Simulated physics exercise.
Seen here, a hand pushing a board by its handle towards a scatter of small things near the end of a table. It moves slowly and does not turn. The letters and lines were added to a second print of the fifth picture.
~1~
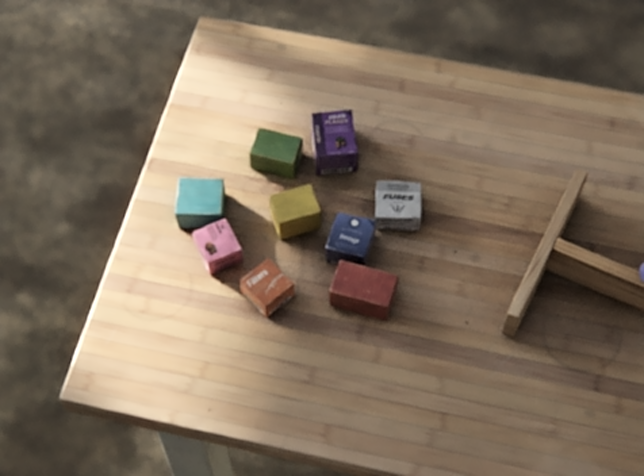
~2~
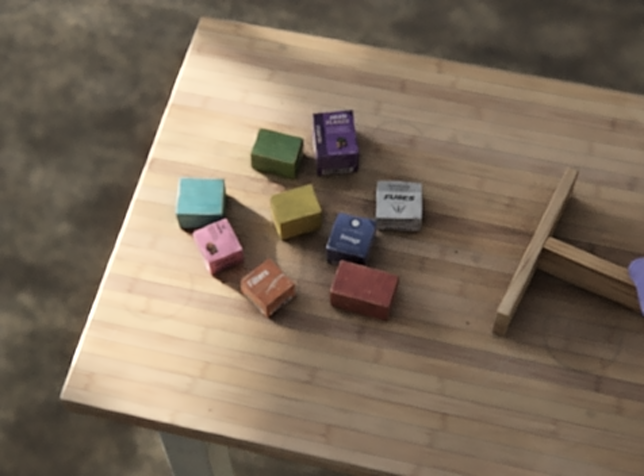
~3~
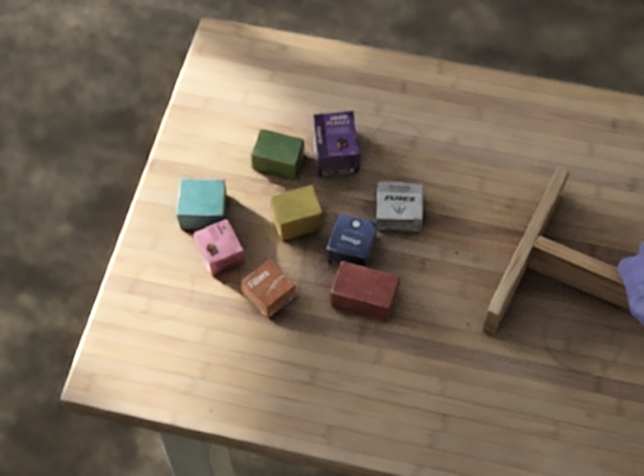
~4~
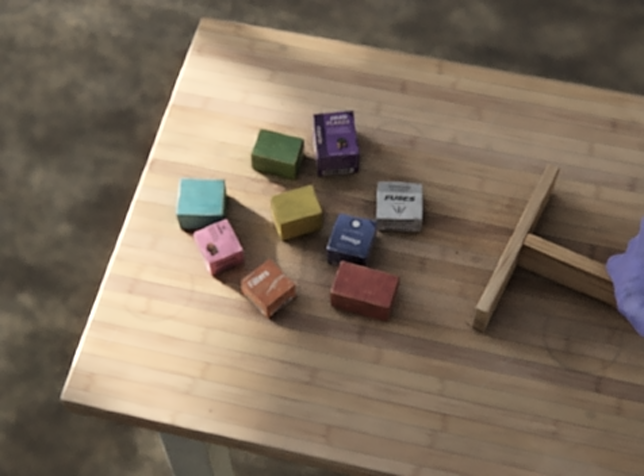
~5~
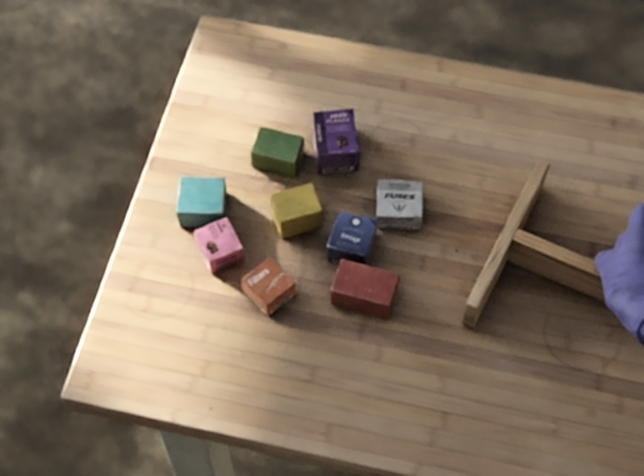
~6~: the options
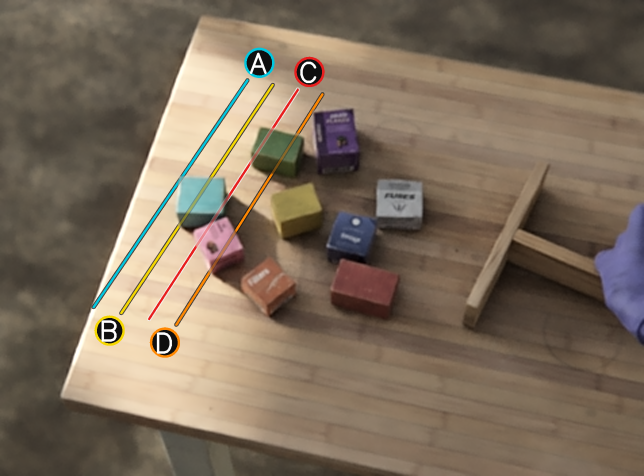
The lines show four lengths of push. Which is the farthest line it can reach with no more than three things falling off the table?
No fourth one falls up to B.
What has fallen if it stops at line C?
It is the turquoise block.
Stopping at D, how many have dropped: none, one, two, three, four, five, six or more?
In all, none.
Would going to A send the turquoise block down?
Yes.
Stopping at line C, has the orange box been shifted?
Yes.
On the marked copy, A at (175, 187); B at (201, 192); C at (228, 198); D at (253, 203).
Taking B. A third of the way, board (397, 209); red block (325, 277); white box (381, 193).
Two thirds of the way, board (288, 188); turquoise block (174, 185); pink packet (179, 224).
When it is over, board (202, 171); pink packet over the edge; yellow block over the edge; three fallen.
As for the rest, A drops four; C is within the limit but short; D is within the limit but short.
